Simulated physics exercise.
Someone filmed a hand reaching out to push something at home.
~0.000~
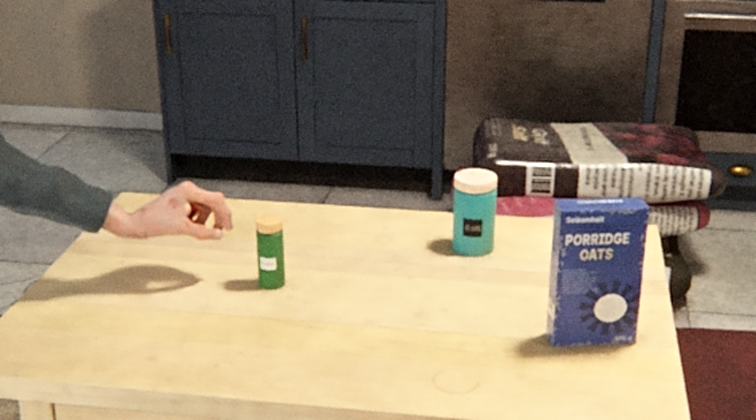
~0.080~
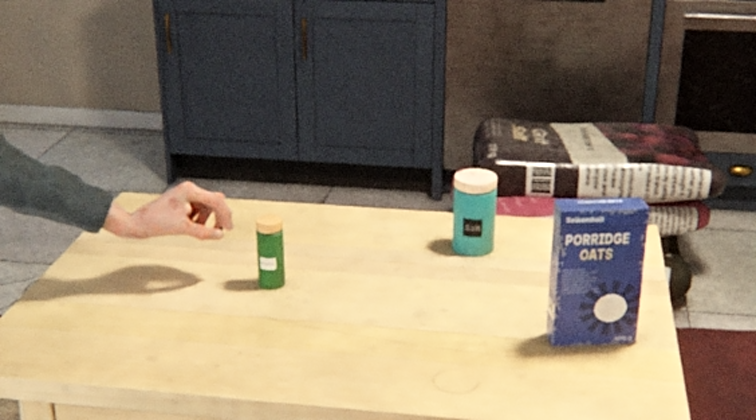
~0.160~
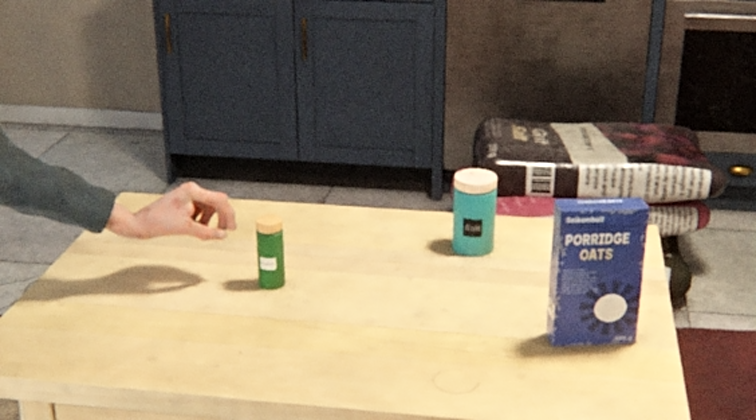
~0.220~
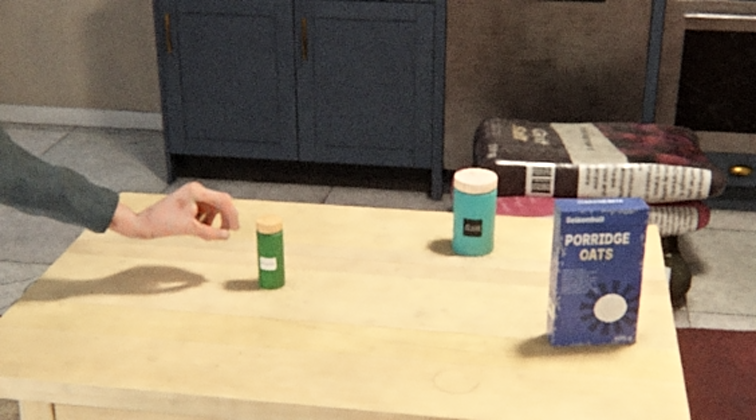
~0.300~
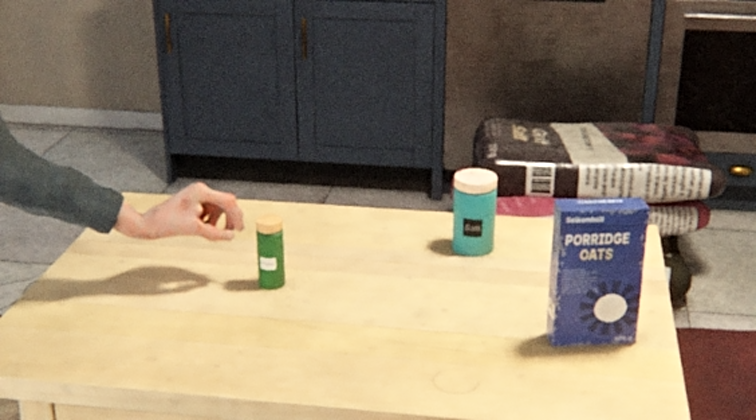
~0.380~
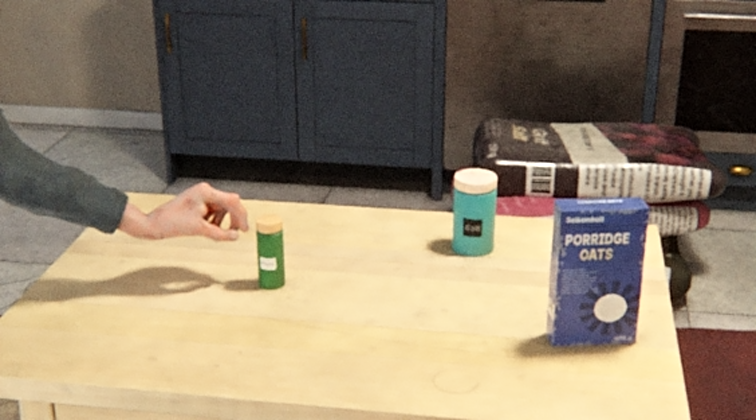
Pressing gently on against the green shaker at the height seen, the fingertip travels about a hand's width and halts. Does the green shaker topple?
Yes.
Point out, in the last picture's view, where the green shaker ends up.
It winds up at roughly (326, 276).
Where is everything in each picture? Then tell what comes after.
In the first frame, green shaker (271, 252).
In the second frame, green shaker (271, 252).
In the third frame, green shaker (271, 252).
In the fourth frame, green shaker (271, 252).
In the fifth frame, green shaker (271, 252).
In the sixth frame, green shaker (271, 252).
Around 0.88 s, green shaker rocked 16° from its first pose near (281, 251).
Around 1.28 s, green shaker on its side near (323, 274).
Around 1.58 s, green shaker resting near (325, 275).
Finally (2.8 s), down or leaning hard on the table, green shaker. Final places as the last picture's camera would see them, green shaker near (326, 276).
